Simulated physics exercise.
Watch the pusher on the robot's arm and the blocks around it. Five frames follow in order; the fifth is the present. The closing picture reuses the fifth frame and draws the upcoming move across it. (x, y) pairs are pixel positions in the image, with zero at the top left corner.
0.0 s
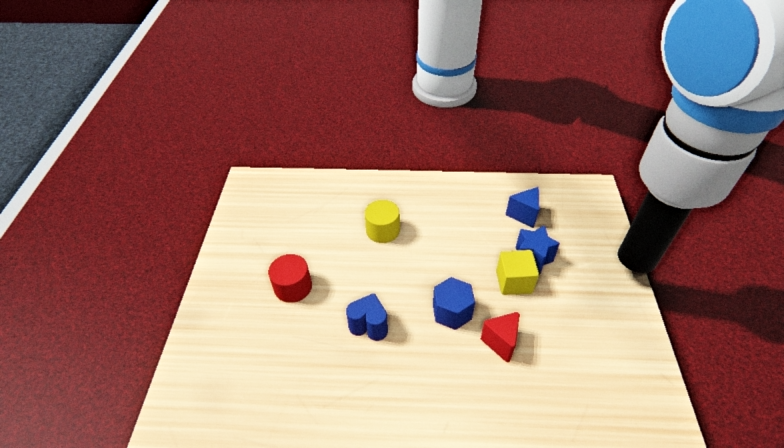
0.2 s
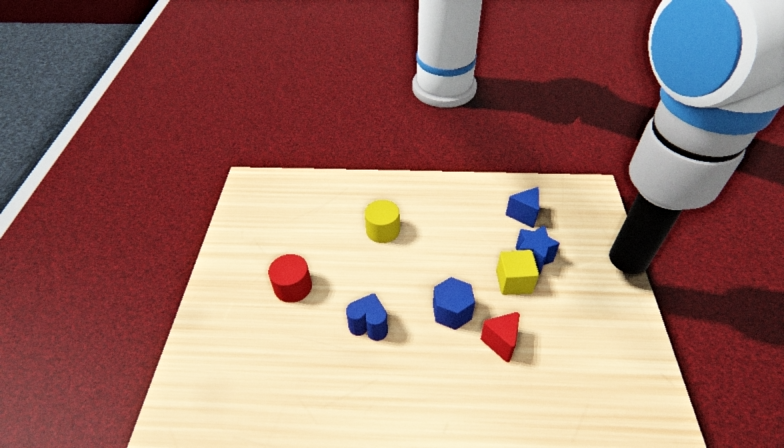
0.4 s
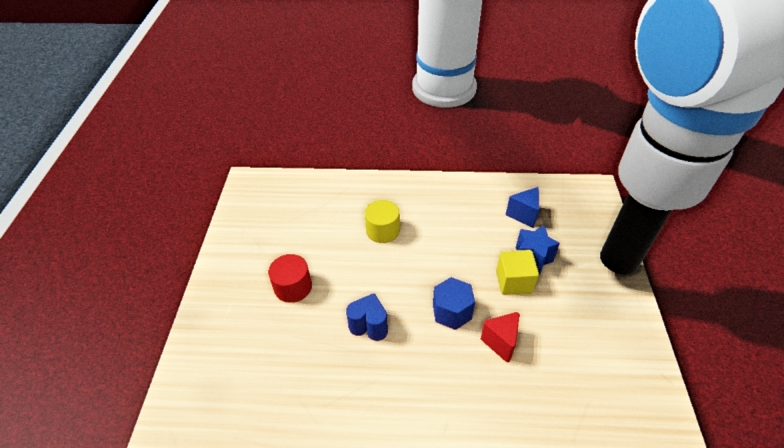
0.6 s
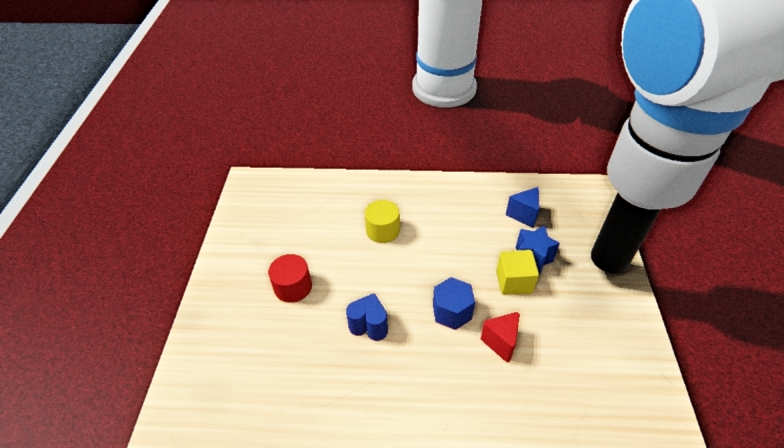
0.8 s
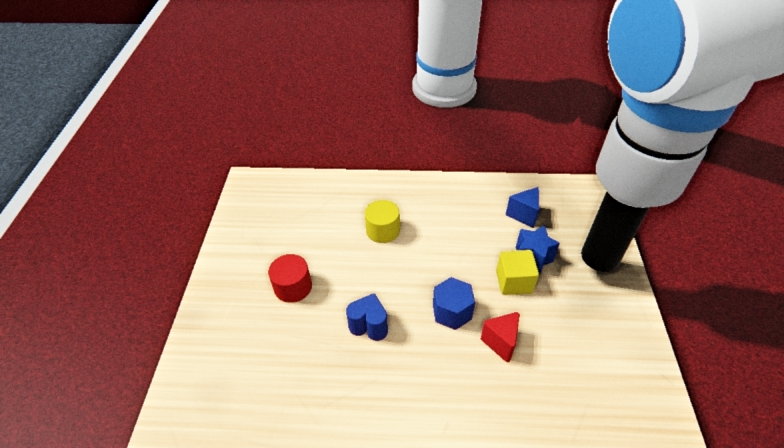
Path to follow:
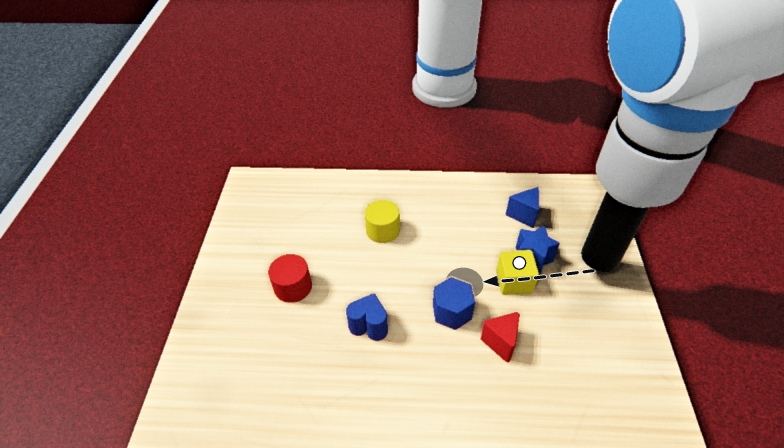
A robot arm with a black pusher moving slightly left over a wooden board, the coloured blocks beside it staying still.
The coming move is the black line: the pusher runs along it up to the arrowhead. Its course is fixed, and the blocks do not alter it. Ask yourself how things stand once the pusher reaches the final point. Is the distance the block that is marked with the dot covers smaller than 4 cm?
No
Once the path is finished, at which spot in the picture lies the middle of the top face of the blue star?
The point I'd pick in the picture is (517, 235).
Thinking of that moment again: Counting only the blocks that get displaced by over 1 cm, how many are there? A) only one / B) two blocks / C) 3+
B
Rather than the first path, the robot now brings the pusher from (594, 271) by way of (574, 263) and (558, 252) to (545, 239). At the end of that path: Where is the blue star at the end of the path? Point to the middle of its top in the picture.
Close to (521, 232).
The line goes from (594, 271) through (530, 278) to (465, 283); the dot is on the yellow square piece.
On the path given first. One third of the way, pusher (555, 263); blue star (531, 237).
Two thirds of the way, pusher (511, 267); yellow square piece (477, 266); blue star (517, 235), turned 55° clockwise.
At the end, pusher (467, 270); blue hexagon (451, 295); red triangular piece unmoved; yellow square piece (432, 264); blue star (517, 235), turned 55° clockwise.
